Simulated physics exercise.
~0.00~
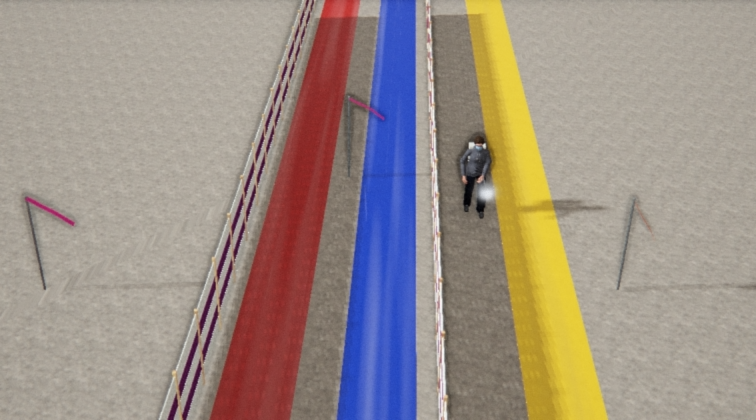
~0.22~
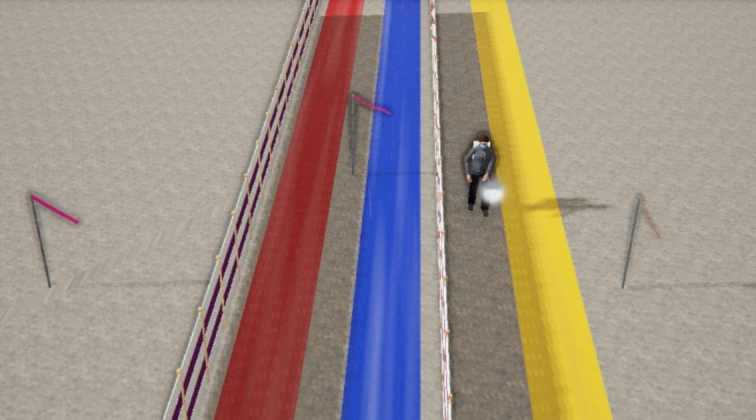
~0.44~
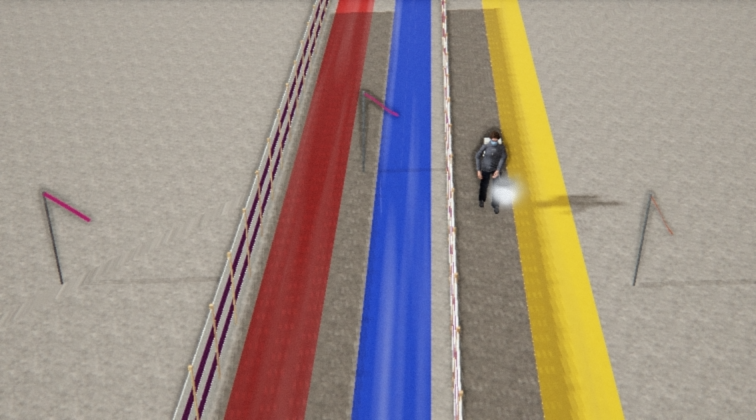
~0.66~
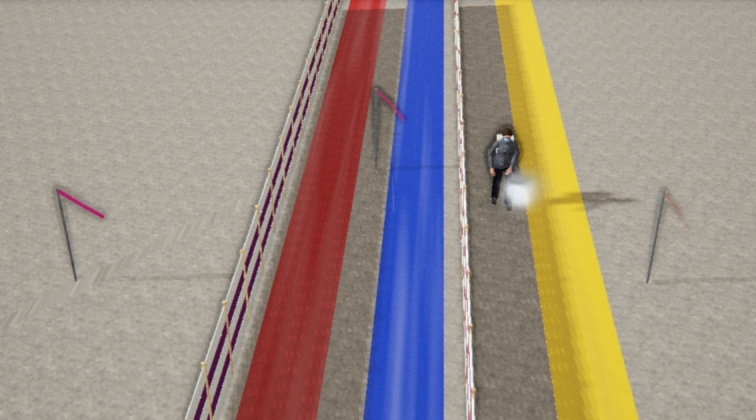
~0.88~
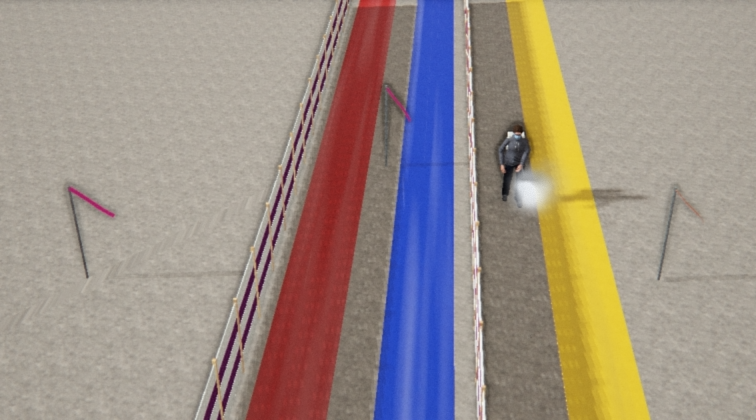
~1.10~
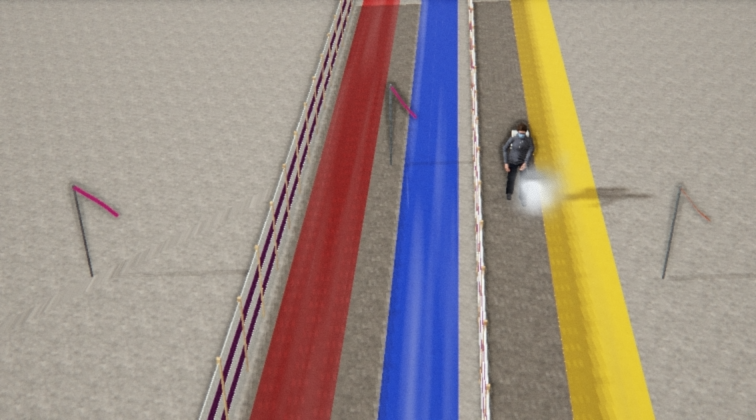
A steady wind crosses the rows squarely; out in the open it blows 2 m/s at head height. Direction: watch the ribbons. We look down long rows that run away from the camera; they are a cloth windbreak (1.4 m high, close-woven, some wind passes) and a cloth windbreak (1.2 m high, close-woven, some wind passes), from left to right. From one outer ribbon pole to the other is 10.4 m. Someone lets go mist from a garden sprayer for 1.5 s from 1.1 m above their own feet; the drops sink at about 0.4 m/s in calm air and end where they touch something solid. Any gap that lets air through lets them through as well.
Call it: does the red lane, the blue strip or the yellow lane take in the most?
It is the yellow one that takes in the most.
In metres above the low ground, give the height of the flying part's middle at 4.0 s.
Middle height: Approx. 0.4 m.
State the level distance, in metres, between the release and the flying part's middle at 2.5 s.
Around 0.5 metres.
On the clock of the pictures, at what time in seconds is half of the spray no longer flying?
Estimated time: Close to 4.0 s.
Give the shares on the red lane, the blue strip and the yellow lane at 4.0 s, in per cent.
I'd estimate around 0 % on red, 0 % on blue and 15 % on yellow.
After 2.5 s, 0 % lies on the blue strip, 2 % on the yellow lane and 0 % on the red lane; 9 % has touched down or left; the middle of what still flies is 0.6 m above the low ground, near (543, 202).
After 4.0 s, 0 % lies on the blue strip, 14 % on the yellow lane and 0 % on the red lane; 52 % has touched down or left; the middle of what still flies is 0.4 m above the low ground, near (554, 211).
After 8.0 s, 0 % lies on the blue strip, 31 % on the yellow lane and 0 % on the red lane; 93 % has touched down or left.
After 20.0 s, 0 % lies on the blue strip, 33 % on the yellow lane and 0 % on the red lane; 100 % has touched down or left.
After 45.0 s, 0 % lies on the blue strip, 33 % on the yellow lane and 0 % on the red lane; 100 % has touched down or left.
